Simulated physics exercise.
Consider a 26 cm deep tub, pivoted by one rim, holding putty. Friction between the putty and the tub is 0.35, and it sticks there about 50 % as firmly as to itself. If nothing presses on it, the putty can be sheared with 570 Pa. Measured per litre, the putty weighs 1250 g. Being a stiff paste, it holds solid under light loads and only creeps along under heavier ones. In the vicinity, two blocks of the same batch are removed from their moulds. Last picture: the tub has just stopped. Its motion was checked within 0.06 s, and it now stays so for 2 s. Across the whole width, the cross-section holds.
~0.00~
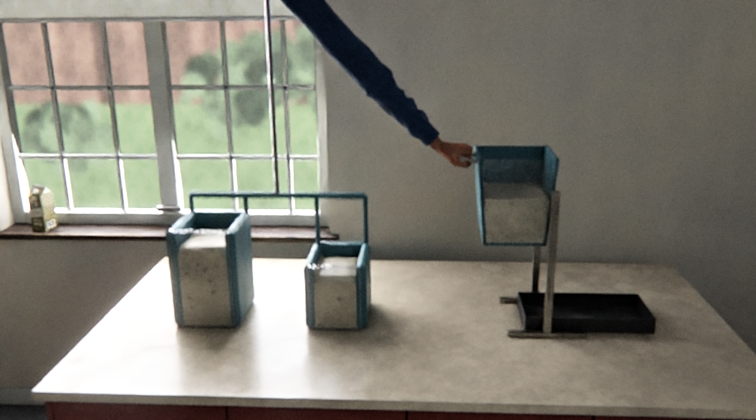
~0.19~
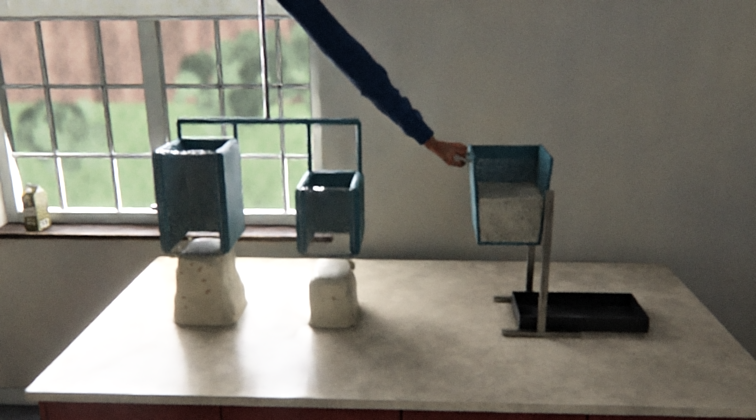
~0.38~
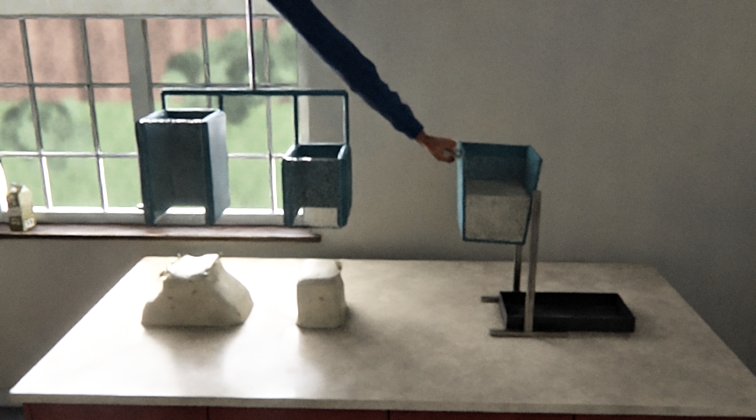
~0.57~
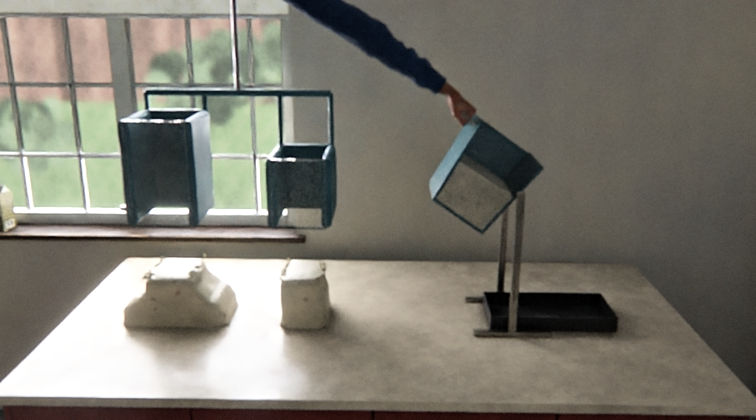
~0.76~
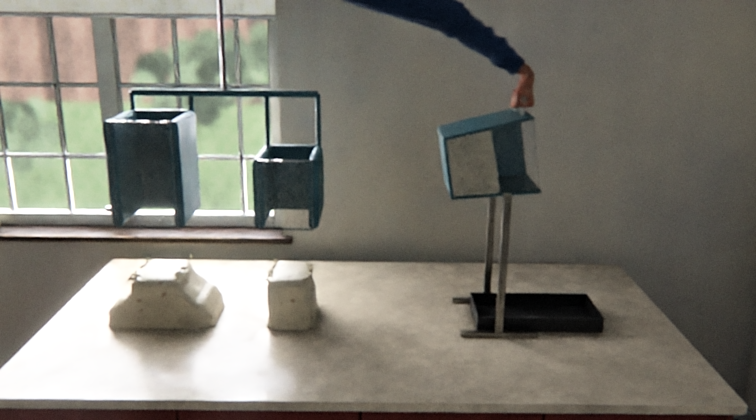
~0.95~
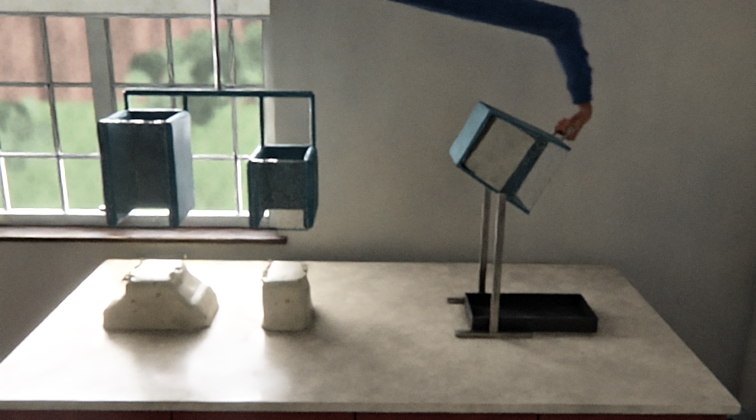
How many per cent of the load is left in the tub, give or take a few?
I would say close to 0 percent.
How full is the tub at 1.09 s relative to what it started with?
Around 100 per cent.
After 1.09 s, the tub is at 119 degrees and holds 98 %.
After 1.26 s, the tub is at 119 degrees and holds 0 %.
After 1.43 s, the tub is at 119 degrees and holds 0 %.
After 1.60 s, the tub is at 119 degrees and holds 0 %.
After 2.95 s, at the end, the tub is at 119 degrees and holds 0 %.
